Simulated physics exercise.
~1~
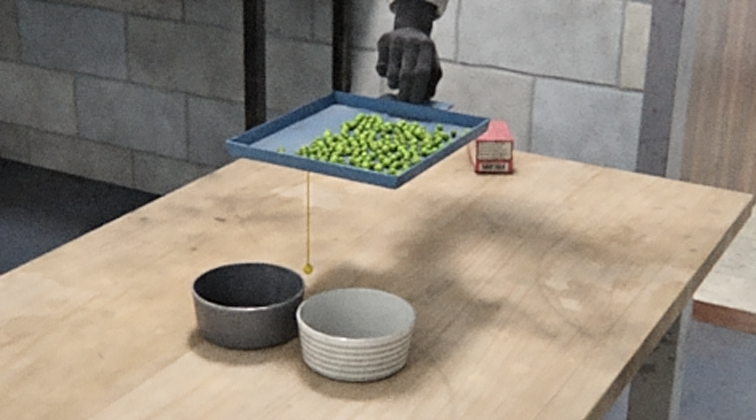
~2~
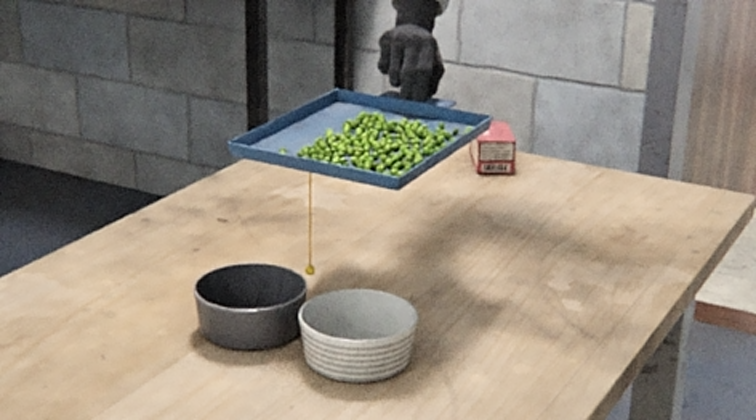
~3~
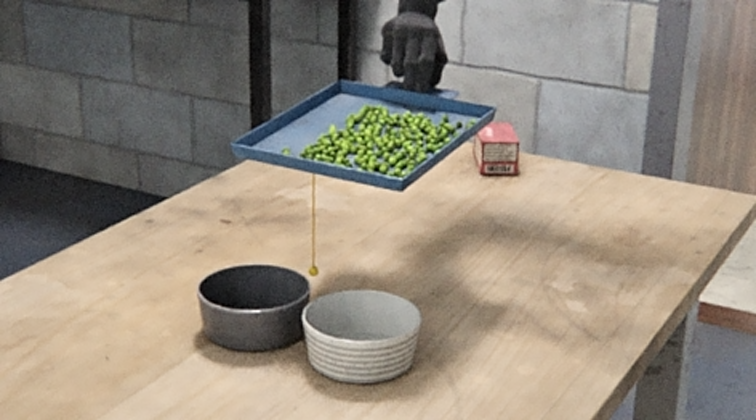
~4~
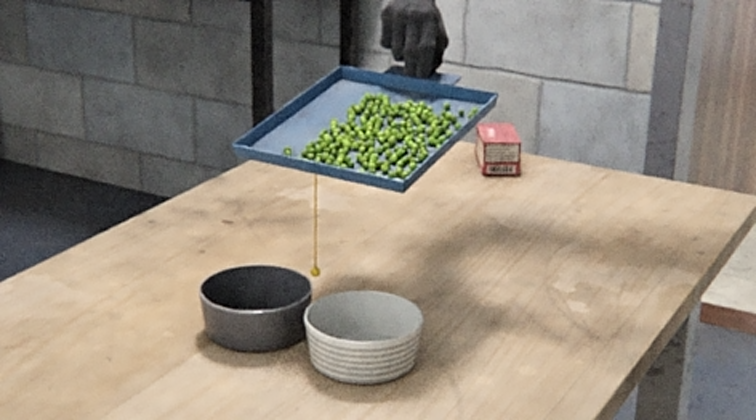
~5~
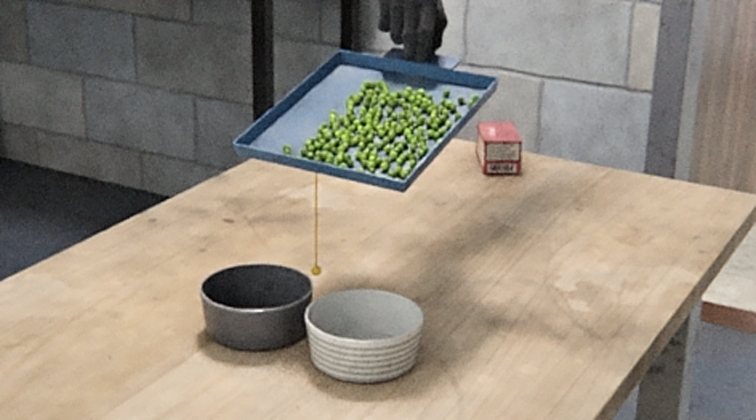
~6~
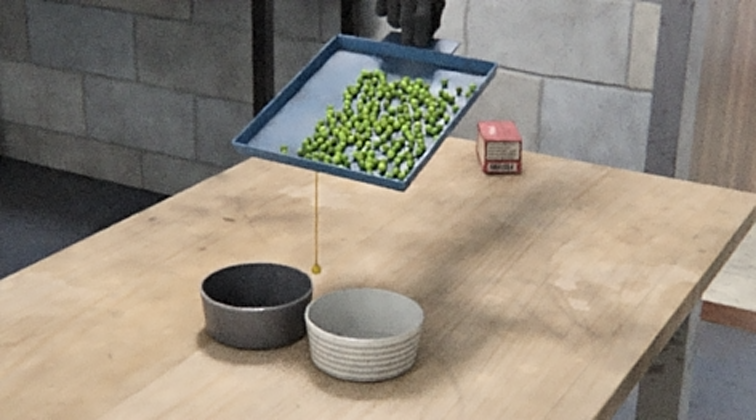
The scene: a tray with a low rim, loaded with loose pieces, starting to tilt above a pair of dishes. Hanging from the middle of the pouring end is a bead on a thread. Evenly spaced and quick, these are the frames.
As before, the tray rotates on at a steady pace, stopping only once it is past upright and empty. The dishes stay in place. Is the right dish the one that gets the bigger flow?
Yes.
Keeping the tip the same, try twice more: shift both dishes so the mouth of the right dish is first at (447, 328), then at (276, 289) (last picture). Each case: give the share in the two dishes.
Close to 70 per cent, followed by close to 40 per cent.
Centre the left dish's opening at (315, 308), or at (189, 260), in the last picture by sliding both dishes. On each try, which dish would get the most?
Try 1: The dish at left. Try 2: The dish at right.
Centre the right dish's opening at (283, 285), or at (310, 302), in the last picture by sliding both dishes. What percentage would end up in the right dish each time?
40 and 60 in a hundred.
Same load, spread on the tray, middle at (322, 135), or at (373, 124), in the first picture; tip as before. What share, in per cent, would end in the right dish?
In turn 40 and 50 in a hundred.
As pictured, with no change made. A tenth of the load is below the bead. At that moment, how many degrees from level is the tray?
The angle is around 85°.
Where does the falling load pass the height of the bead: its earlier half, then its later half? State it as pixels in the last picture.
First close to (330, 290), next close to (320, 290).
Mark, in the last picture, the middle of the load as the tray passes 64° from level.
Somewhere about (349, 154).
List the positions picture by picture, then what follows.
In the first frame, corners of the pouring end at (230, 141) and (396, 175), level; middle of the load at (374, 145), dried peas; left dish at (216, 323); right dish at (327, 355); bead on its thread at (308, 269).
In the second frame, corners of the pouring end at (232, 142) and (398, 176), level; middle of the load at (376, 145).
In the third frame, corners of the pouring end at (235, 143) and (401, 178), tipped barely, level across its low end; middle of the load at (379, 142).
In the fourth frame, corners of the pouring end at (236, 144) and (402, 180), tipped a little, level across its low end; middle of the load at (380, 136).
In the fifth frame, corners of the pouring end at (236, 142) and (403, 180), tipped a little, level across its low end; middle of the load at (380, 129).
In the sixth frame, corners of the pouring end at (236, 141) and (403, 180), tipped clearly, level across its low end; middle of the load at (377, 125), all on the move; left dish at (225, 323); right dish at (335, 355).
Soon after the last picture, tray tipped steeply; nearly all on the tray; a small part in the air.
A little later, tray tipped past a quarter turn; about a quarter on the tray; about a third in the right dish; a small part in the left dish; a small part outside both; about a quarter in the air.
Later still, tray tipped past a quarter turn; about two thirds in the right dish; about a third in the left dish; a small part outside both.
At rest, tray tipped past a quarter turn; about two thirds in the right dish; about a third in the left dish; a small part outside both.
